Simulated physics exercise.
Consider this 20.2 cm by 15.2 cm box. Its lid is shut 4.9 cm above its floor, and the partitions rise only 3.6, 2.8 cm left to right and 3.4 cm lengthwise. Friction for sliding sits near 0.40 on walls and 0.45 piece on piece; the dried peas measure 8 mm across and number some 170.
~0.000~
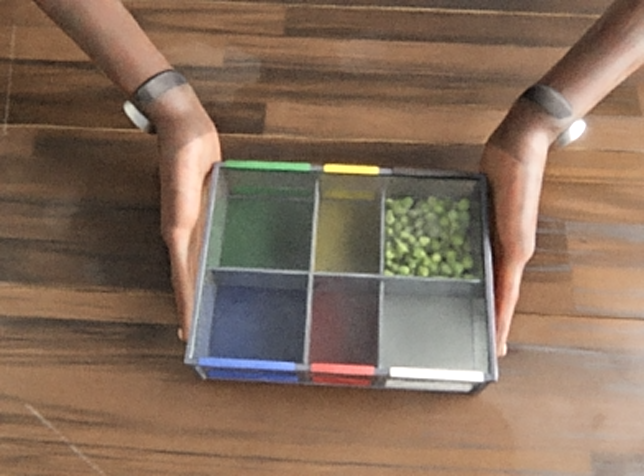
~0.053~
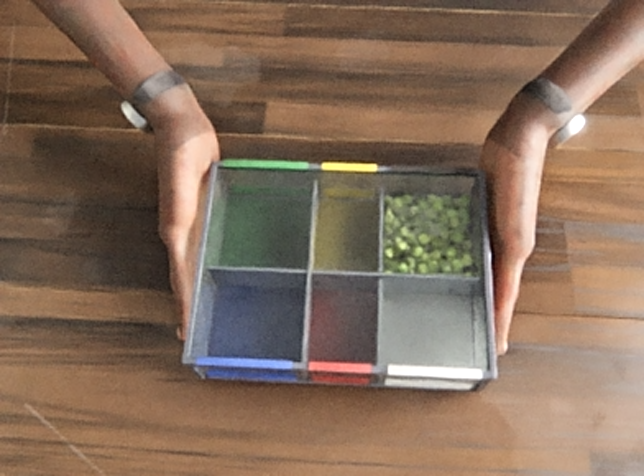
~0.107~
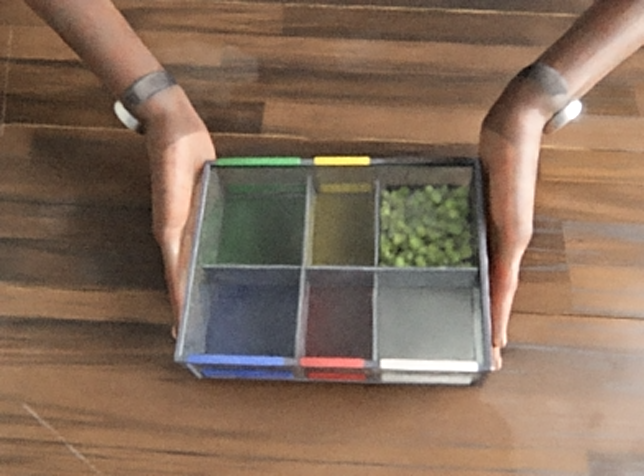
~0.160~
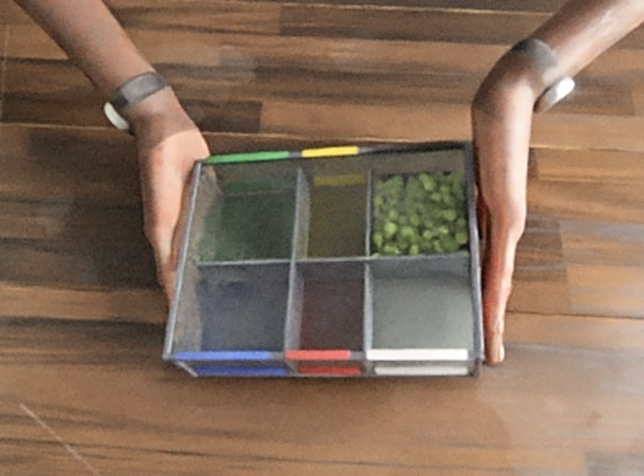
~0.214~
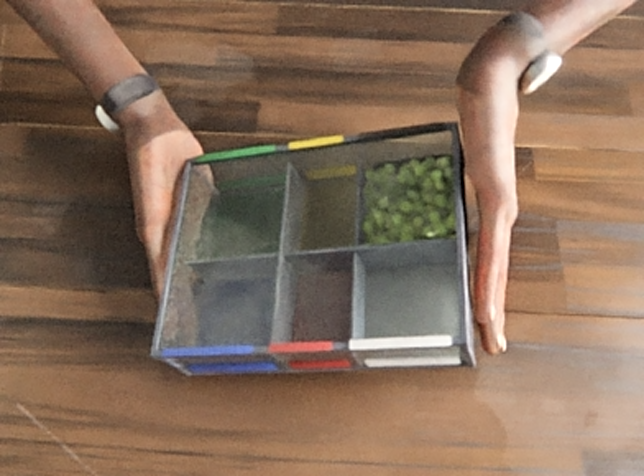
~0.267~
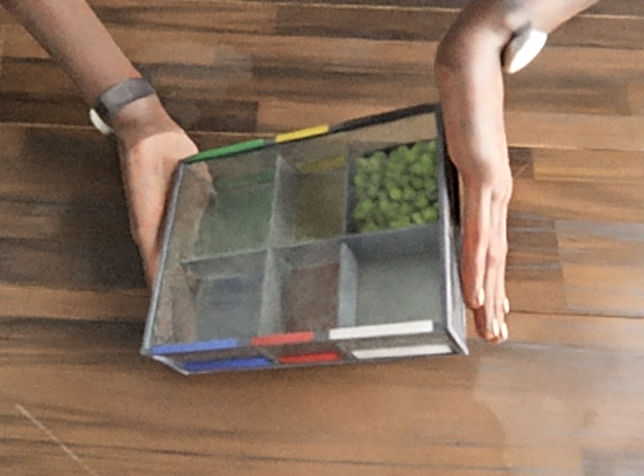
On a wooden floor, two hands wearing wristbands hold a clear-lidded, six-compartment box with coloured edge strips, green peas filling its back right section. The hands keep it nearly level at first, then tilt it increasingly, raising the right side and turning it slightly, while the peas stay in their section.
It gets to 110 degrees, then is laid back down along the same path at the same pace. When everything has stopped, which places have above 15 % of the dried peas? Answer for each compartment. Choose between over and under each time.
Red: Under. Blue: Under. Green: Over. Yellow: Over. White: Under. Black: Under.
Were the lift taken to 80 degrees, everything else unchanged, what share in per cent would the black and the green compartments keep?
Then: Black 35; green 30.
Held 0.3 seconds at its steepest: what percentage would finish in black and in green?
In that case black keeps 5% and green keeps 70%.
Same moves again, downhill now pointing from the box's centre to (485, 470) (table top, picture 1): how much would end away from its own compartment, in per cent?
I'd estimate about 15 %.
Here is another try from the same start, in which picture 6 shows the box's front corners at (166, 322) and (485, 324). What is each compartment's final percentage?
Final shares: Red 0%, blue 0%, green 10%, yellow 20%, white 0%, black 75%.
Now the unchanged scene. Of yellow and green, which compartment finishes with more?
Green.
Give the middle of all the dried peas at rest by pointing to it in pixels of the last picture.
When it all comes to rest, the middle is near (248, 227).
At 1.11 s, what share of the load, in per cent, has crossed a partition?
At that time I'd say around 75 per cent.
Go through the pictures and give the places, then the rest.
Box tilt 0 degrees, front corners at (192, 359) and (490, 375); black 100 %, in the first frame.
Box tilt 1 degrees, front corners at (189, 358) and (489, 373), in the second frame.
Box tilt 6 degrees, front corners at (181, 357) and (485, 365), lowest corner left back, in the third frame.
Box tilt 12 degrees, front corners at (170, 354) and (476, 353), lowest corner left back, in the fourth frame.
Box tilt 18 degrees, front corners at (158, 352) and (461, 339), lowest corner left back, in the fifth frame.
Box tilt 24 degrees, front corners at (148, 350) and (443, 323), lowest corner left back; black 100 %. Its pace works out near 115 degrees a second, in the sixth frame.
After 1.11 s, tilt 109 degrees; green 40 %, yellow 30 %, black 25 %.
After 1.67 s, tilt 47 degrees; blue 5 %, green 70 %, yellow 25 %.
Then, at 2.29 s, tilt 0 degrees; blue 5 %, green 70 %, yellow 25 %.
In the end, at 2.9 s, red 0 %, blue 5 %, green 70 %, yellow 25 %, white 0 %, black 0 %.
